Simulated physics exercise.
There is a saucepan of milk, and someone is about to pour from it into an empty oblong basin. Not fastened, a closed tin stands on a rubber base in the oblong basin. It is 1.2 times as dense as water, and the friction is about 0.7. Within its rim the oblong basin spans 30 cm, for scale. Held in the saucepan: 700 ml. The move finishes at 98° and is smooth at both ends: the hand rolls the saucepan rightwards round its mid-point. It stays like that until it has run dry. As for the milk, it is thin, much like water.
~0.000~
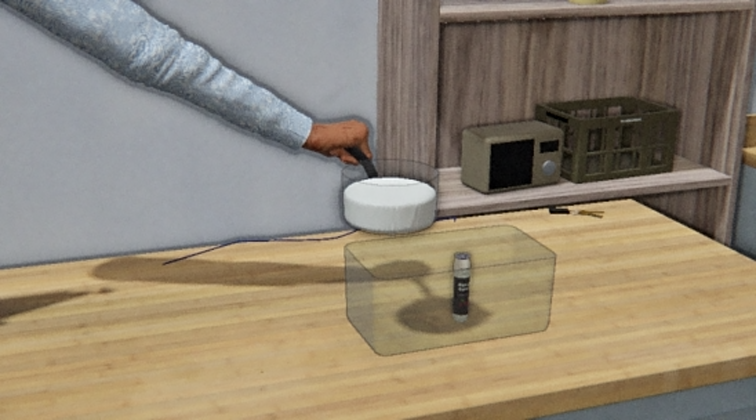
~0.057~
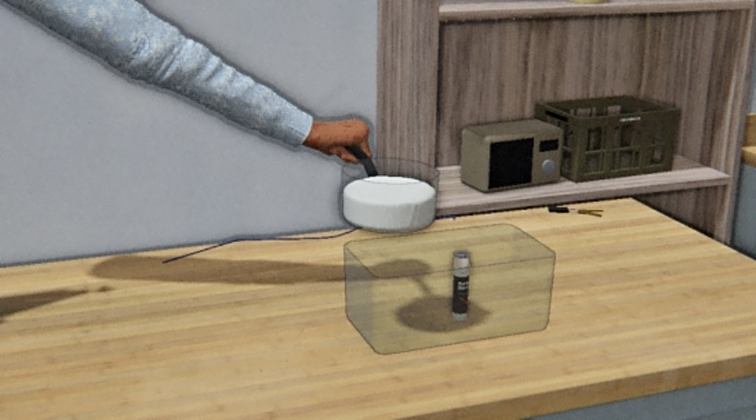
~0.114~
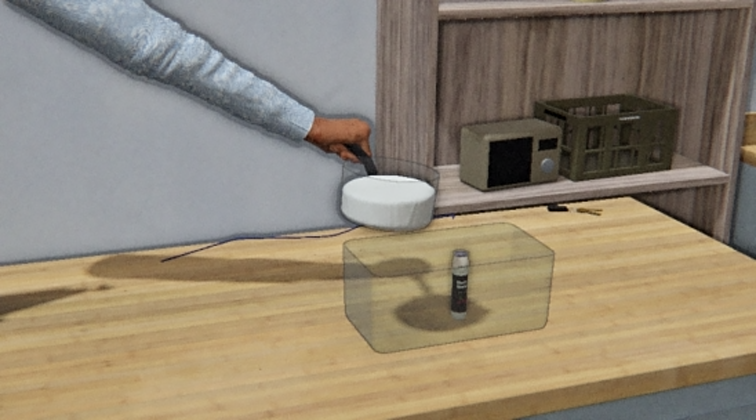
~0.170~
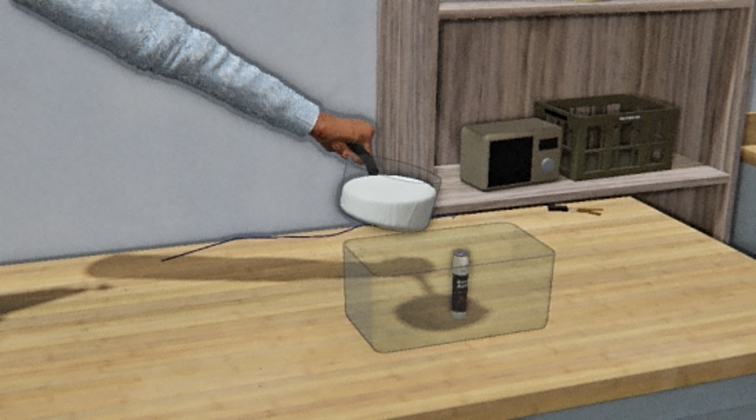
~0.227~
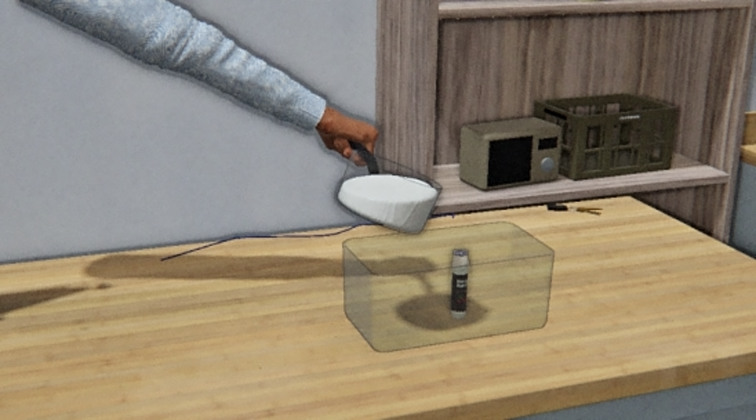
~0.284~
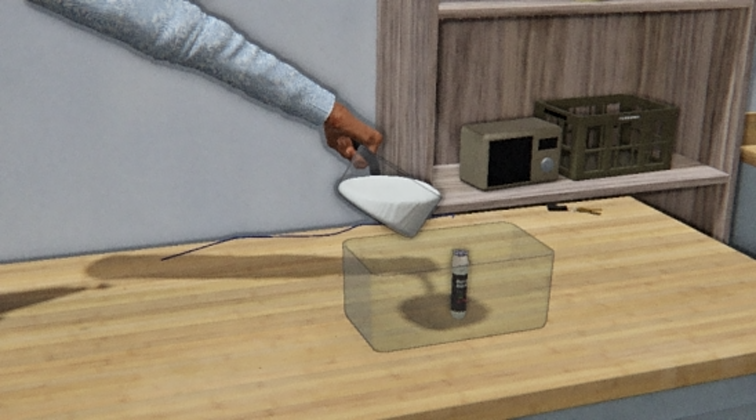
In the video, a hand holds a see-through saucepan of white milk above a clear oblong basin with a small closed tin standing inside, then gradually tilts the pan rightwards as the milk shifts towards its lower side.
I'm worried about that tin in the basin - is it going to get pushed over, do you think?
Yes, I expect it to go down.
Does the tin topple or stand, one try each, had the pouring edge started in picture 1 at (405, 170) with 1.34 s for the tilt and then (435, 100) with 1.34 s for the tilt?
First it stays on its base; then it tips over.
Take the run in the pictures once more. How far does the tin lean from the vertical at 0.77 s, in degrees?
Looks like some 10 degrees from vertical upright.
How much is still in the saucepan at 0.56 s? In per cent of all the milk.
I'd estimate some 40 % remains.
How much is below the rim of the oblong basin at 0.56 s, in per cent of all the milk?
Roughly 32 percent of it.
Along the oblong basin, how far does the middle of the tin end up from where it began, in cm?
All told, the tin's centre has moved close to 6.5 cm.
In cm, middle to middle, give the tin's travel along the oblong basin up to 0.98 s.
I'd put it at around 5 centimetres.
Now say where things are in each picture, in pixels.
Tilt 0°; pouring edge (434, 169); surface from (345, 194) to (430, 186); the oblong basin's rim runs from (359, 263) to (535, 241); the tin's top is at (462, 259), in the first frame.
Tilt 2°; pouring edge (434, 169); surface from (345, 193) to (430, 185), in the second frame.
Tilt 6°; pouring edge (435, 171); surface from (344, 191) to (429, 184), in the third frame.
Tilt 13°; pouring edge (437, 177); surface from (344, 190) to (431, 185), in the fourth frame.
Tilt 23°; pouring edge (437, 184); surface from (343, 190) to (432, 186), in the fifth frame.
Tilt 34°; pouring edge (436, 194); surface from (341, 187) to (436, 186), in the sixth frame.
By 0.56 s the tilt is 88° and 39 per cent is still to pour; the tin stands where it began.
By 0.77 s the tilt is 98° and 12 per cent is still to pour; the tin leans 8°.
By 0.98 s the tilt is 98° and 3 per cent is still to pour; the tin leans 55°.
By 1.21 s the tilt is 98° and 1 per cent is still to pour; the tin lies on its side.
At rest the tin lies on its side.
